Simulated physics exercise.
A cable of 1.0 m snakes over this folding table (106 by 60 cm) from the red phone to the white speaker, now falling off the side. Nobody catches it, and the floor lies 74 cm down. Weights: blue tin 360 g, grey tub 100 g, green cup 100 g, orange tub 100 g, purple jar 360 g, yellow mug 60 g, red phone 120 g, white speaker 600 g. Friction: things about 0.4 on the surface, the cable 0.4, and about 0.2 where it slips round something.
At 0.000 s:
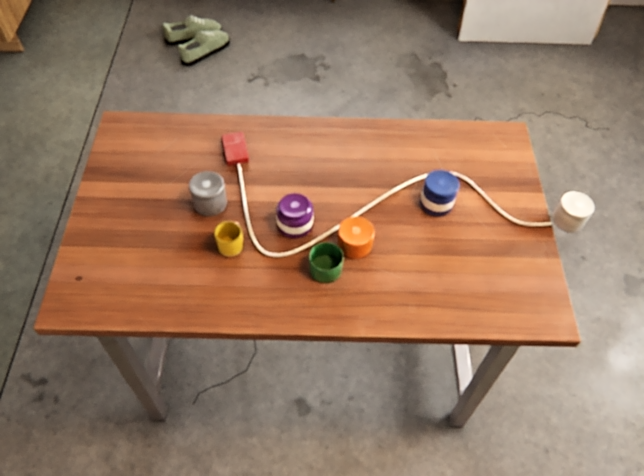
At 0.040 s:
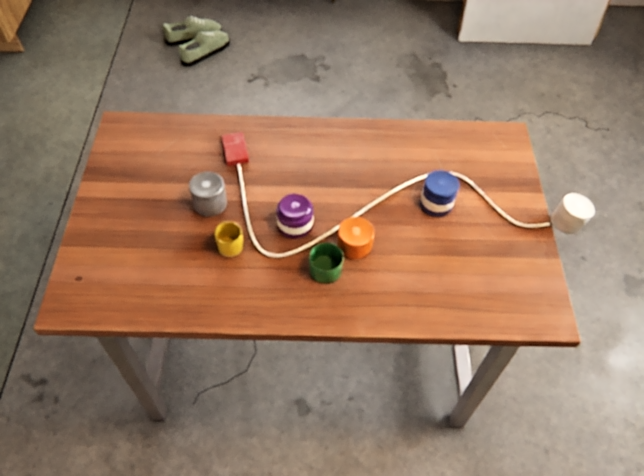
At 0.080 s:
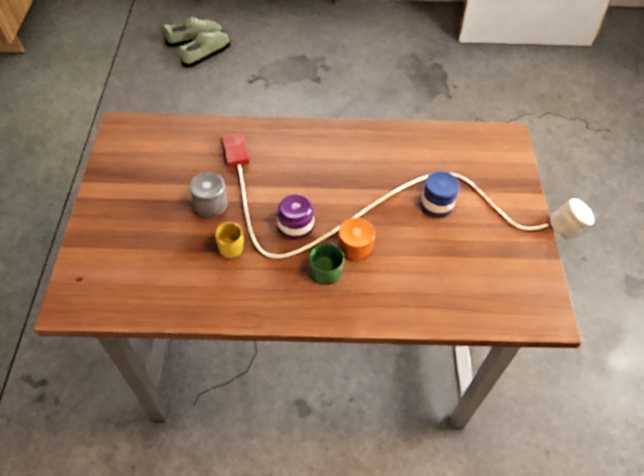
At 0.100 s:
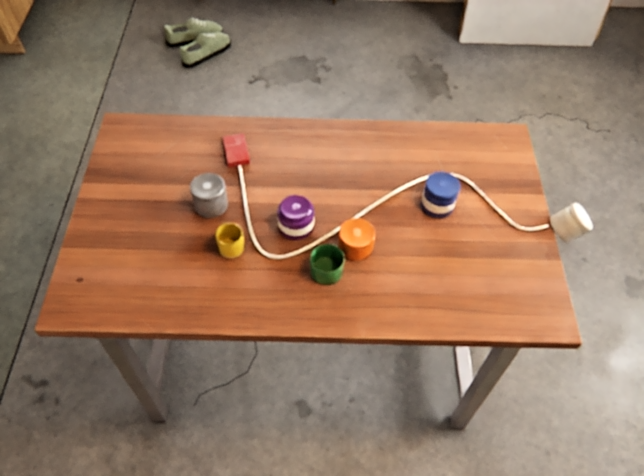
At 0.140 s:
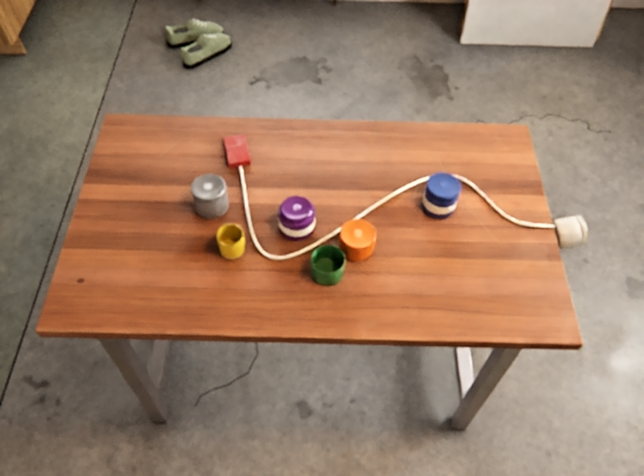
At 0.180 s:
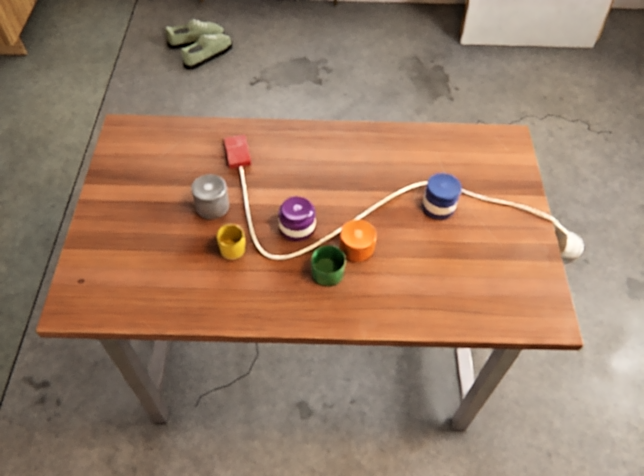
A wooden table holds colourful containers while a corded white speaker tilts and dips beyond its right edge.
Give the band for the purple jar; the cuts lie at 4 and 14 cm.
The purple jar slides into the middle band.
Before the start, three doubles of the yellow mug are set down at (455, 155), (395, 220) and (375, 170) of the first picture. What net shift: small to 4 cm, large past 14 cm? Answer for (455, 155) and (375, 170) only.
In turn: Small, small.
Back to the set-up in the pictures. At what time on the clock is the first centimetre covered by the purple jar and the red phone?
Purple jar 0.30 s, red phone 0.28 s.
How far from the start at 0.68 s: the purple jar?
About: Purple jar 10 cm.
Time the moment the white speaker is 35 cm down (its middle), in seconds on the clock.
That is: 0.38 s.
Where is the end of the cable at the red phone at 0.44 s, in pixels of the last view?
Near (285, 216).
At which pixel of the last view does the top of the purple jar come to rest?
Near (322, 178).
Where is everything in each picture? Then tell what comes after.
The first picture shows shows, purple jar (295, 205); cable runs through (508, 217) (363, 210) (292, 252) (244, 201).
The second picture shows shows, white speaker (578, 205); cable runs through (508, 218) (363, 211) (244, 202).
The third picture shows shows, white speaker (572, 219); cable runs through (508, 219) (363, 212) (245, 203).
The fourth picture shows shows, white speaker (571, 223); cable runs through (508, 219) (364, 212) (245, 203).
The fifth picture shows shows, white speaker (568, 233); cable runs through (511, 219) (365, 213) (246, 204).
The sixth picture shows shows, purple jar (297, 208); cable runs through (532, 211) (366, 213) (295, 255) (246, 204).
By 0.4 s, the cable's tail end at (285, 216); purple jar 7 cm off its start, red phone 18 cm off its start, white speaker over the edge.
By 0.7 s, the cable's tail end at (427, 220); purple jar 10 cm off its start, red phone 45 cm off its start, white speaker over the edge.
By 0.9 s, the cable's tail end at (420, 220); purple jar 10 cm off its start at (322, 178), red phone 46 cm off its start at (411, 231), orange tub 15 cm off its start at (426, 268).
By 1.2 s, the cable's tail end at (420, 220); purple jar 10 cm off its start, red phone 46 cm off its start, orange tub 15 cm off its start.
By 2.4 s, the cable's tail end at (420, 220); purple jar 10 cm off its start at (322, 178), red phone 46 cm off its start at (411, 231), orange tub 15 cm off its start at (426, 268), white speaker over the edge.
